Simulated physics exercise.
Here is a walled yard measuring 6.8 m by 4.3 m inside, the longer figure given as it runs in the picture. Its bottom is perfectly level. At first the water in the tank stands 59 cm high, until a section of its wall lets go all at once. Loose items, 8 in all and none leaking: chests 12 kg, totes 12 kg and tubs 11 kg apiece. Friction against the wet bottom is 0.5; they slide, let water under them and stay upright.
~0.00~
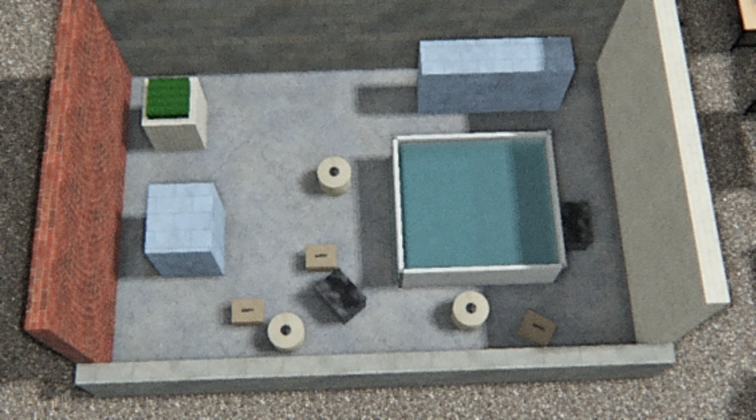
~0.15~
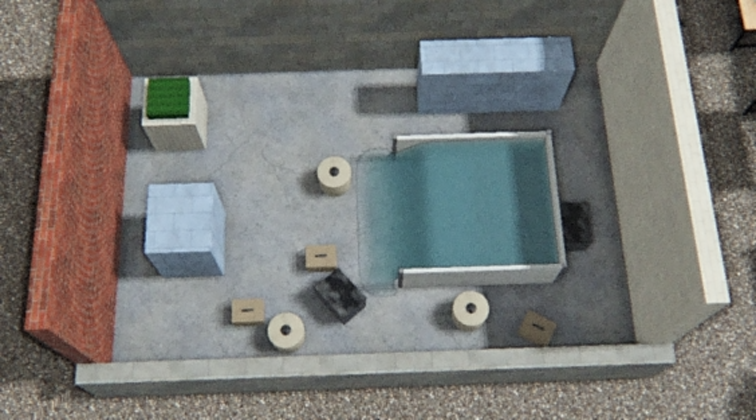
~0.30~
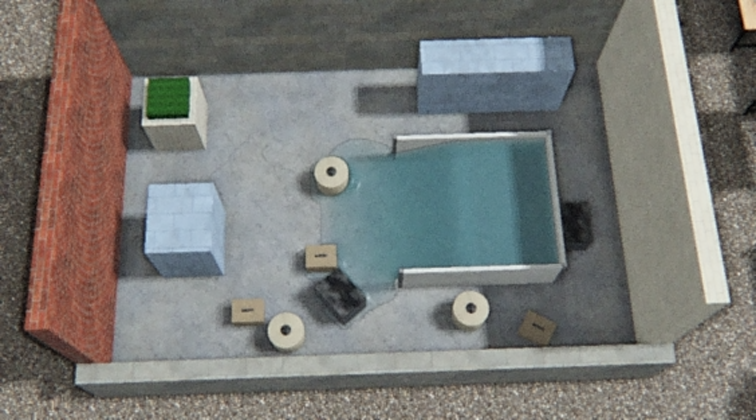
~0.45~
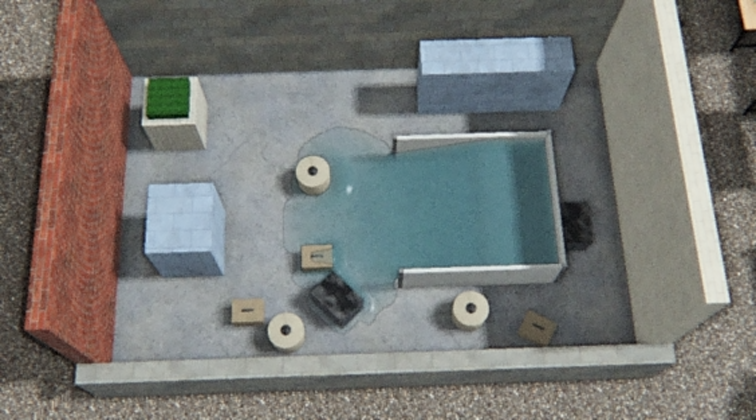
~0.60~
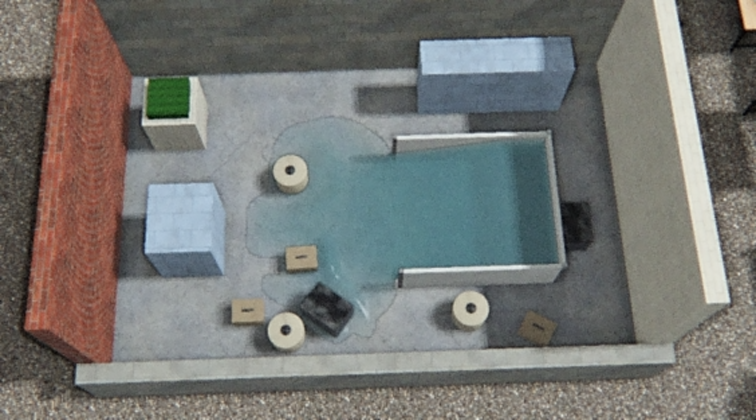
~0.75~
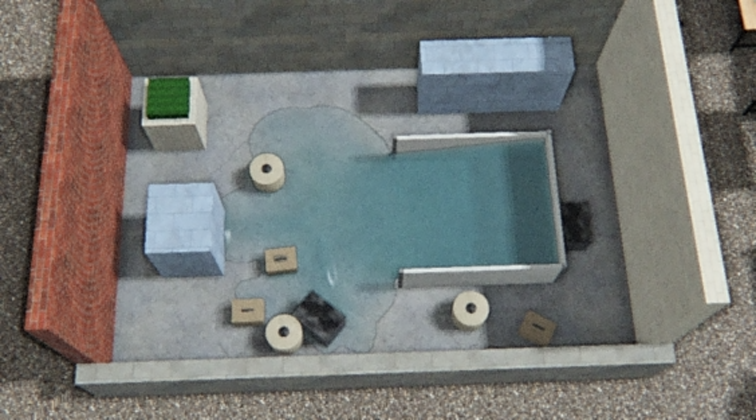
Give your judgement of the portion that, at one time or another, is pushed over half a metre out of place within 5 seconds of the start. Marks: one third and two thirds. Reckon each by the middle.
A third to two thirds.
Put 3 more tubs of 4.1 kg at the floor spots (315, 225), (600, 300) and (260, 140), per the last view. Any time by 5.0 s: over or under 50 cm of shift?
In the order asked: Farther than that, not as far, farther than that.
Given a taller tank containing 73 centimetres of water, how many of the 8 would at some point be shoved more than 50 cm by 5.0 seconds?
That would give 5.
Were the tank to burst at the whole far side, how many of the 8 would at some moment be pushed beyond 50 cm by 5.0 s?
Count: 1.
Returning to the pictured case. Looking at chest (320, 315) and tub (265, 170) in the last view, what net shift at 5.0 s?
Taking them in turn, I get 50 cm for the first and 140 cm for the second.
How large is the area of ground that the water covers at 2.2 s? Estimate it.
My estimate is roughly 18 m2.
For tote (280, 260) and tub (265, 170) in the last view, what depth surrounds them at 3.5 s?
About 29 and 24 cm.
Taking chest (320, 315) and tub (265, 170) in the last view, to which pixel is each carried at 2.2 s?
First near (297, 334), second near (135, 165).
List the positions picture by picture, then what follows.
The first frame shows a tub at (334, 172), on the bottom; a tote at (321, 256), on the bottom; water covers 3.7 m2; 0 of 8 have shifted.
The second frame shows a tub at (334, 172), on the bottom; a tote at (321, 256) rests on the ground; 4.6 m2 under water; 0 of 8 have shifted.
The third frame shows a tub at (331, 172) rests on the ground, 4 cm from its start; a tote at (321, 256) rests on the ground; water covers 5.6 m2; 0 of 8 have shifted.
The fourth frame shows a tub at (313, 171), on the bottom, 29 cm from its start; a tote at (317, 256), on the bottom, 5 cm from its start; water covers 6.6 m2; 3 of 8 have shifted.
The fifth frame shows a tub at (290, 170) rests on the ground, 59 cm from its start; a tote at (301, 257), on the bottom, 26 cm from its start; water covers 8.0 m2; 3 of 8 have shifted.
The sixth frame shows a tub at (267, 169), on the bottom, 91 cm from its start; a tote at (281, 259) rests on the ground, 53 cm from its start; 9.4 m2 under water; 3 of 8 have shifted.
After 1.1 s 3 of 8 are over 50 cm from their spots; 0 afloat.
After 2.2 s 5 of 8 are over 50 cm from their spots; 4 afloat.
After 3.5 s 5 of 8 are over 50 cm from their spots; 5 afloat.
After 5.0 s 4 of 8 are over 50 cm from their spots, and 5 have been at some point; 5 afloat.
